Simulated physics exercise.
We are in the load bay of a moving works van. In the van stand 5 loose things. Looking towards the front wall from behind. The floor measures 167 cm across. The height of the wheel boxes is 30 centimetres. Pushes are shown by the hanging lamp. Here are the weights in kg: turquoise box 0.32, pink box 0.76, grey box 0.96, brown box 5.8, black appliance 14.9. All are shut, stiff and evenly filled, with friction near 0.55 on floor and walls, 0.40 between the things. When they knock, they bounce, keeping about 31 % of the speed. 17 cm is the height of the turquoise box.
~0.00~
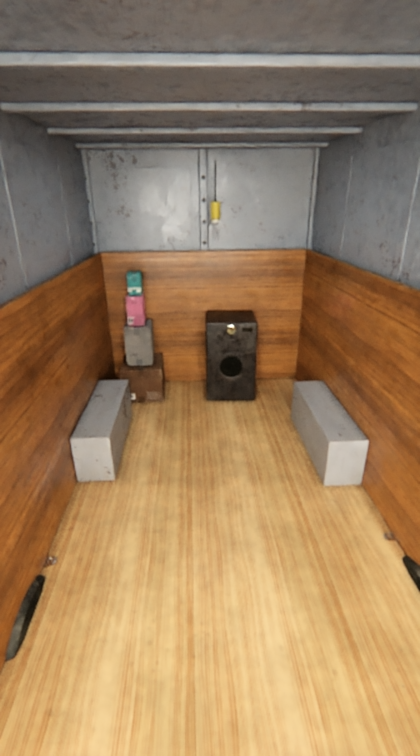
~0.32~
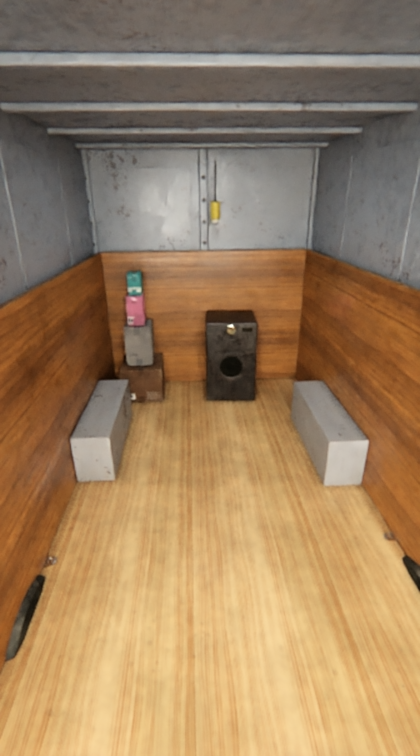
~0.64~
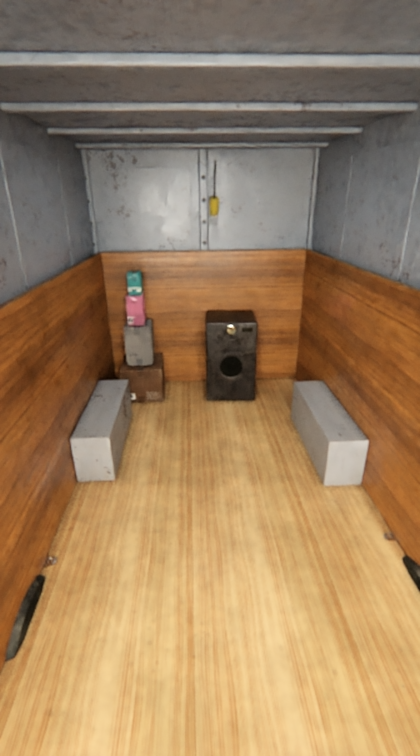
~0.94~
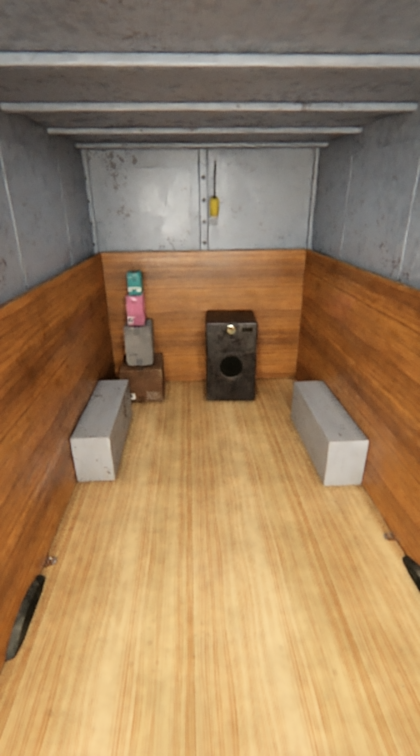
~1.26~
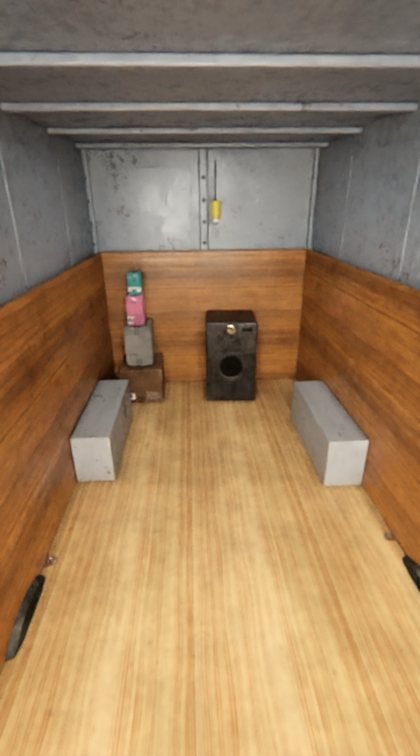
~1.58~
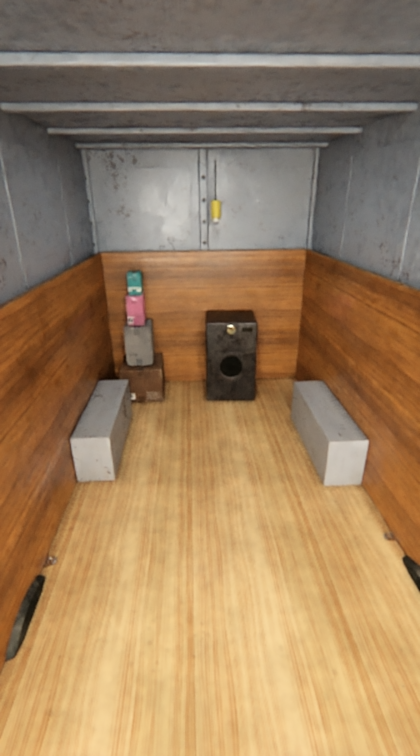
In the load bay of a van, a yellow hanging lamp shifts slightly against the front wall, while a stack of turquoise, pink, grey and brown boxes and a black appliance to its right show no visible movement.
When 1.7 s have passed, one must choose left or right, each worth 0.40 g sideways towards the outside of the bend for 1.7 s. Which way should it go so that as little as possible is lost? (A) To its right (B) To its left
To its right (A).
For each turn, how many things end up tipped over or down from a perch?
Turning left 3, turning right 2.
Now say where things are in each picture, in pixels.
Smooth; turquoise box (135, 283); pink box (136, 308), in the first picture.
Push 0.31 g forwards; black appliance (230, 355); grey box (140, 342), in the second picture.
Push 0.35 g forwards; brown box (144, 377); black appliance (230, 355), in the third picture.
Push 0.09 g forwards; grey box (140, 342); brown box (144, 377), in the fourth picture.
Smooth; black appliance (230, 355); grey box (140, 342), in the fifth picture.
Smooth; turquoise box (135, 283); pink box (136, 308), in the sixth picture.
Turning left. By 2.68 s, push 0.40 g right; turquoise box and pink box now down from a perch; grey box tilted 61°.
By 3.18 s, push 0.35 g right; grey box now down from a perch; black appliance tilted 5°.
When it is over (4.1 s), down from a perch, turquoise box, pink box and grey box; the other 2 within 15 cm of the start. End places, in pixels of the last picture, turquoise box near (266, 378), pink box near (200, 378).
Turning right instead, turquoise box and pink box tipped over or down from a perch, 2 of 5 in all.
